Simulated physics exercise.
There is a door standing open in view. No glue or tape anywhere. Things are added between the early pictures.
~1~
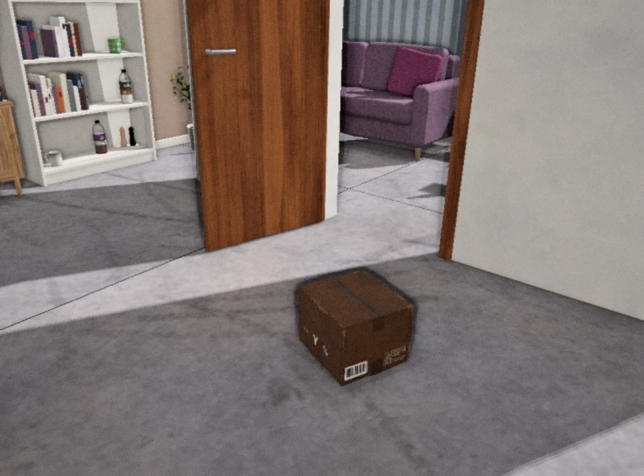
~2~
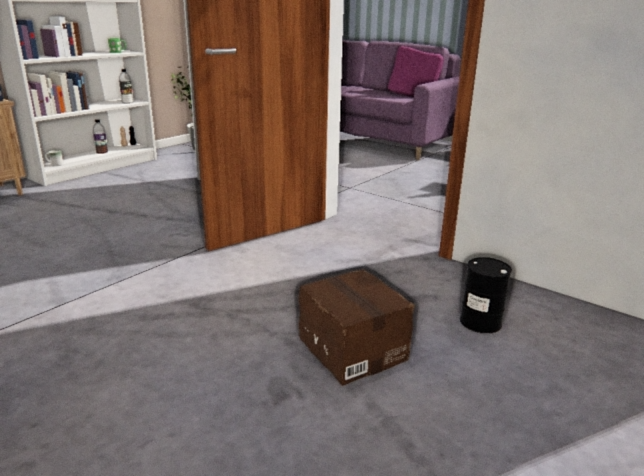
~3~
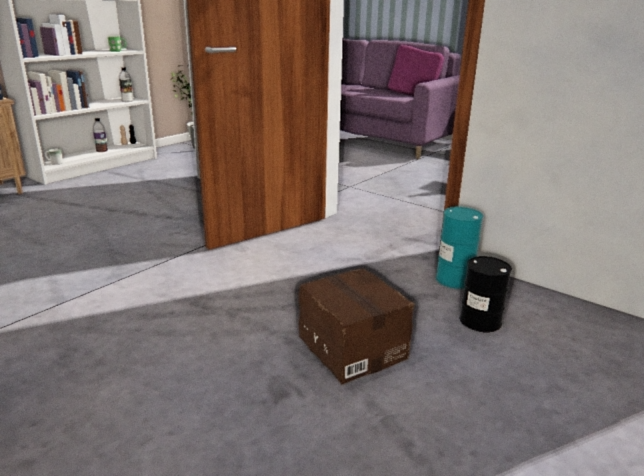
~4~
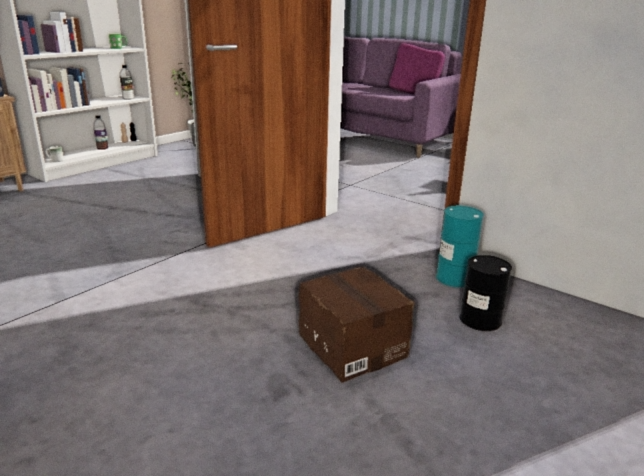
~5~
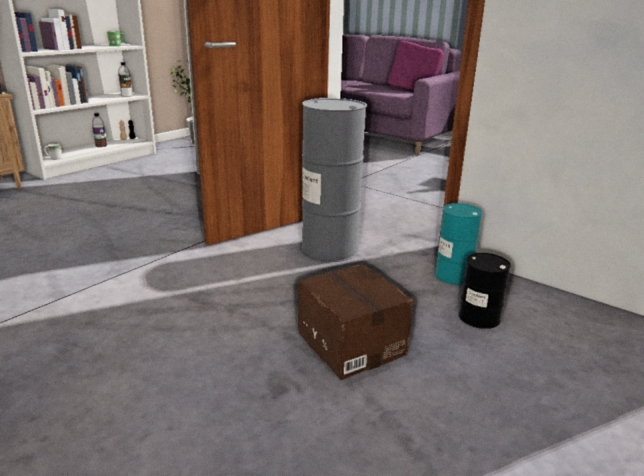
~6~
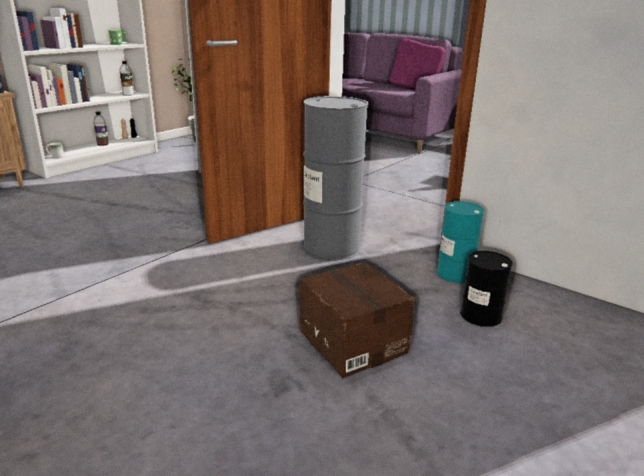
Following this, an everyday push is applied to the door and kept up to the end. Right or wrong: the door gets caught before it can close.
Right.
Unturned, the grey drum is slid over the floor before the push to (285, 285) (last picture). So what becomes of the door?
Then it swings home.
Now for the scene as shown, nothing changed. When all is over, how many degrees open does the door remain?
Roughly 65 degrees open.
Then, 0.50 s on from there, open by 89°.
Then, 0.70 s on from there, open by 77°.
In the end, open by 67°; all 4 unmoved. At the end, from the last picture's camera, grey drum near (335, 179).
